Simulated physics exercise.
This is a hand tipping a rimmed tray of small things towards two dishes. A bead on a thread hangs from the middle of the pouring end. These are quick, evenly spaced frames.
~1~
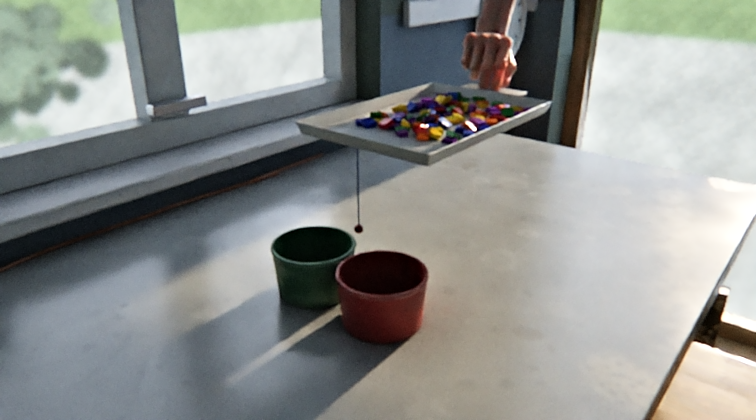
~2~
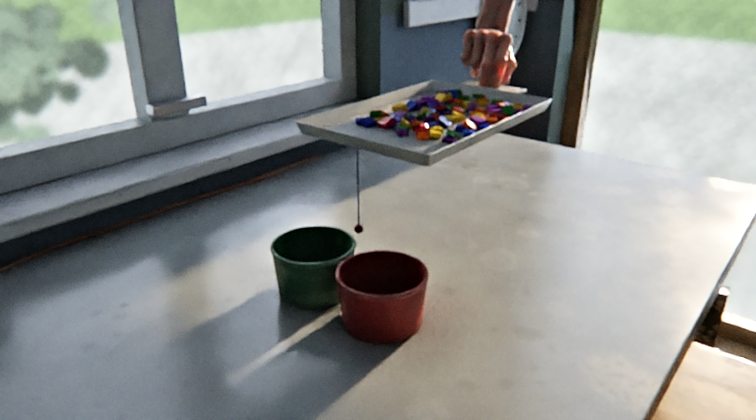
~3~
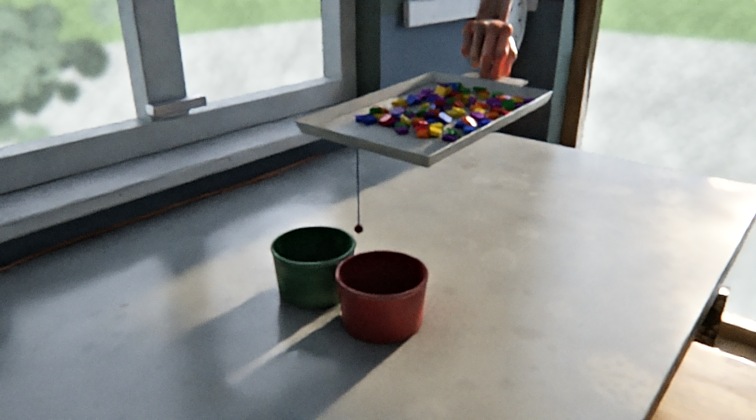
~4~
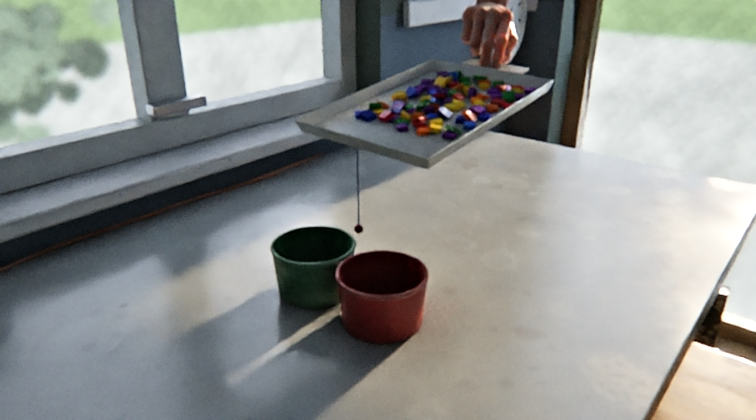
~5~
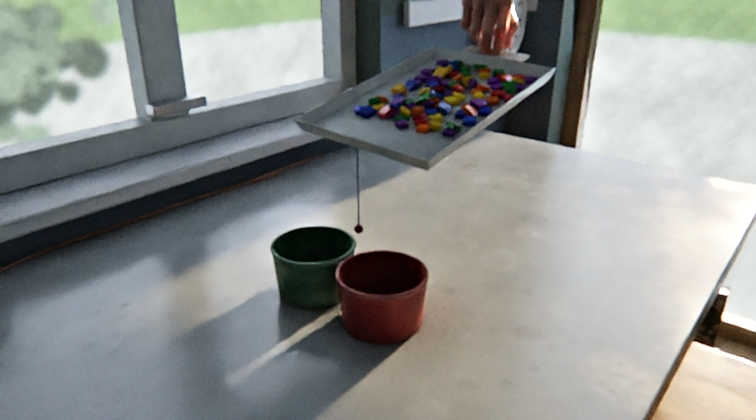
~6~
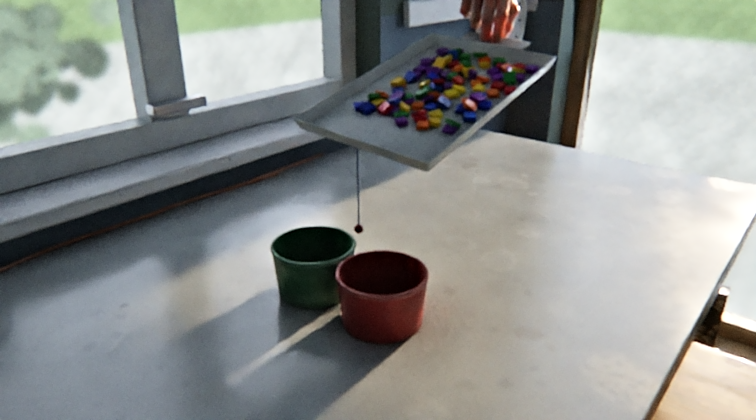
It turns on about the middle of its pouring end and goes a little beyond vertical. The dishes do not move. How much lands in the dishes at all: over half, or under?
Caught overall: Over half.
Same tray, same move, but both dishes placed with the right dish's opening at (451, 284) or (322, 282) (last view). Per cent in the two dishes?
Roughly 70 per cent, and 10 per cent.
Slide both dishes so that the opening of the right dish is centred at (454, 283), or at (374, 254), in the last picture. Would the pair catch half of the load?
One: The larger part. Two: Less than half.
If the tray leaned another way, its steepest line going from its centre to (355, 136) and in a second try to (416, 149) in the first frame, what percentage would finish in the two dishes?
The first gives 60 %, the second 60 %.
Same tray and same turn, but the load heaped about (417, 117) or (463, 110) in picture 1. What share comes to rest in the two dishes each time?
The first gives 80 %, the second 70 %.
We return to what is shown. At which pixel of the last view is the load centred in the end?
Around (387, 314).
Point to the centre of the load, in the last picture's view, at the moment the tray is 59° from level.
At about (394, 151).
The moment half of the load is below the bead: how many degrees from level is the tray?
At about 80°.
Soon, tray tipped steeply; most on the tray; a small part in the right dish; a stray few in the left dish; about a quarter in the air.
A while on, tray tipped right over; a stray few on the tray; about two thirds in the right dish; a small part in the left dish; about a quarter outside both; a small part in the air.
Towards the end, tray tipped past a quarter turn; about two thirds in the right dish; a small part in the left dish; about a quarter outside both.
Finally, tray tipped past a quarter turn; about two thirds in the right dish; a small part in the left dish; about a quarter outside both.
